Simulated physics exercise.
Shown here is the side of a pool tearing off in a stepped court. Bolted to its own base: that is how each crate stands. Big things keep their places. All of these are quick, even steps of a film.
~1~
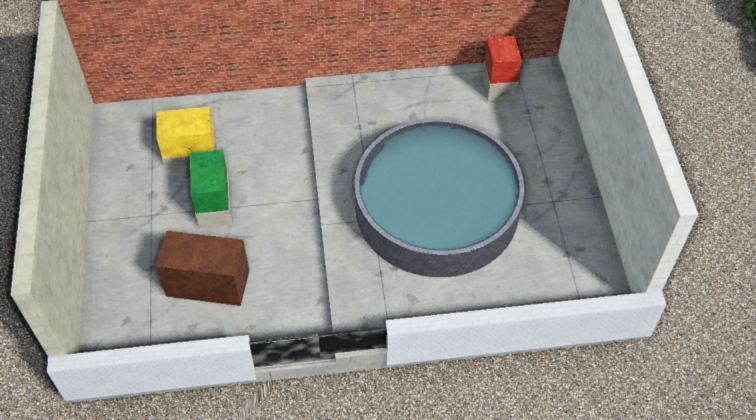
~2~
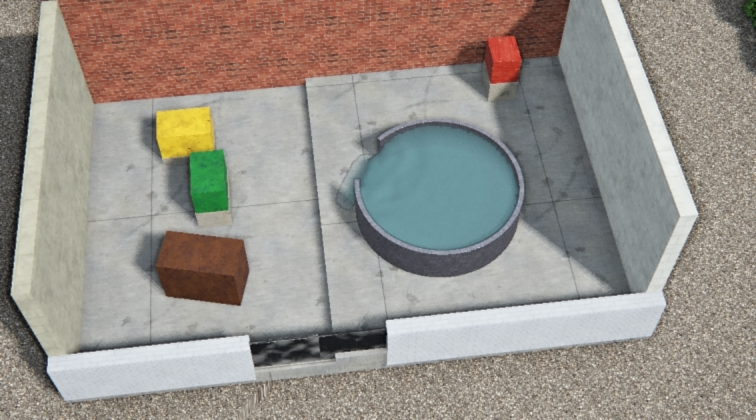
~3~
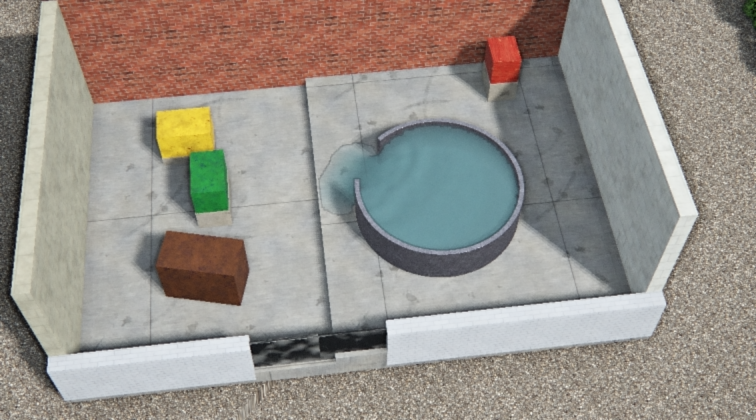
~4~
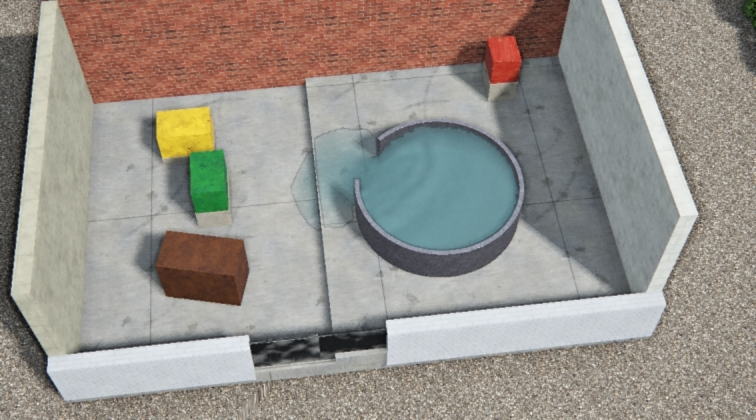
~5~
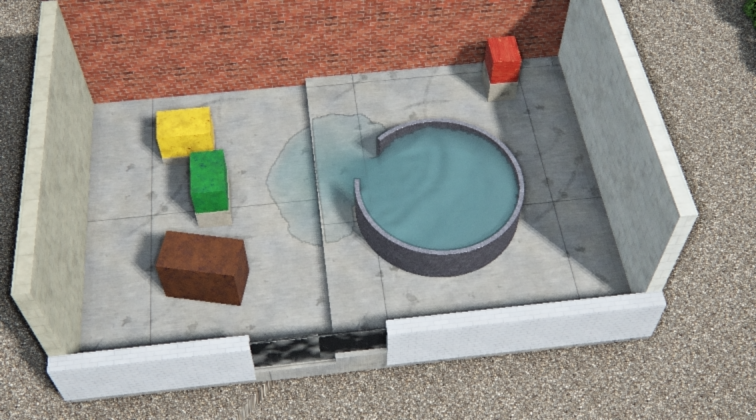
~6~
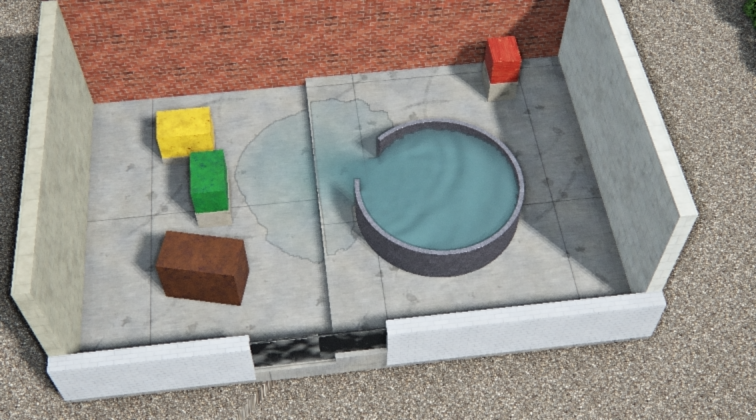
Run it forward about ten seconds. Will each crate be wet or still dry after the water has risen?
In the end the yellow crate ends up wet, the green crate ends up dry, the red crate ends up dry.
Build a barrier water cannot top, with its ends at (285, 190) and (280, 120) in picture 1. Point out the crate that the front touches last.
Lab note: Final one reached is the one in red.
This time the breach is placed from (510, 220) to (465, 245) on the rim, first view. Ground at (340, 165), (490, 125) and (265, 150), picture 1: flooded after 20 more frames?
So it's nothing at the first, liquid at the second and nothing at the third.
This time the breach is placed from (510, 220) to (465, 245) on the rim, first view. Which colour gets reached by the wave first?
It's the one in red.
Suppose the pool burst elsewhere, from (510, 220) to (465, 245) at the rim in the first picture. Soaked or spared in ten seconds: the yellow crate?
Yellow crate: Not reached.
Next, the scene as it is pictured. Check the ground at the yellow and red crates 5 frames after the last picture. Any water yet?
Lab note - yellow crate: Flood present, red crate: Flood absent.
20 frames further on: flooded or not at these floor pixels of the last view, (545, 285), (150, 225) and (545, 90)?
First spot clear, second spot swamped, third spot clear.
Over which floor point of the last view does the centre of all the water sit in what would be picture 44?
(294, 202).
A moment on, water covers 25 % of the floor; the yellow crate water round its plinth, the green crate water round its plinth, the red crate not reached.
Next, water covers 30 % of the floor; the yellow crate water round its plinth, the green crate water round its plinth, the red crate not reached.
Then, water covers 45 % of the floor; the yellow crate water round its plinth, the green crate water round its plinth, the red crate not reached.
Later, water covers 60 % of the floor; the yellow crate water round its plinth, the green crate water round its plinth, the red crate water round its plinth.
In the end, water covers 60 % of the floor; the yellow crate was topped, the green crate stayed above the water, the red crate stayed above the water.
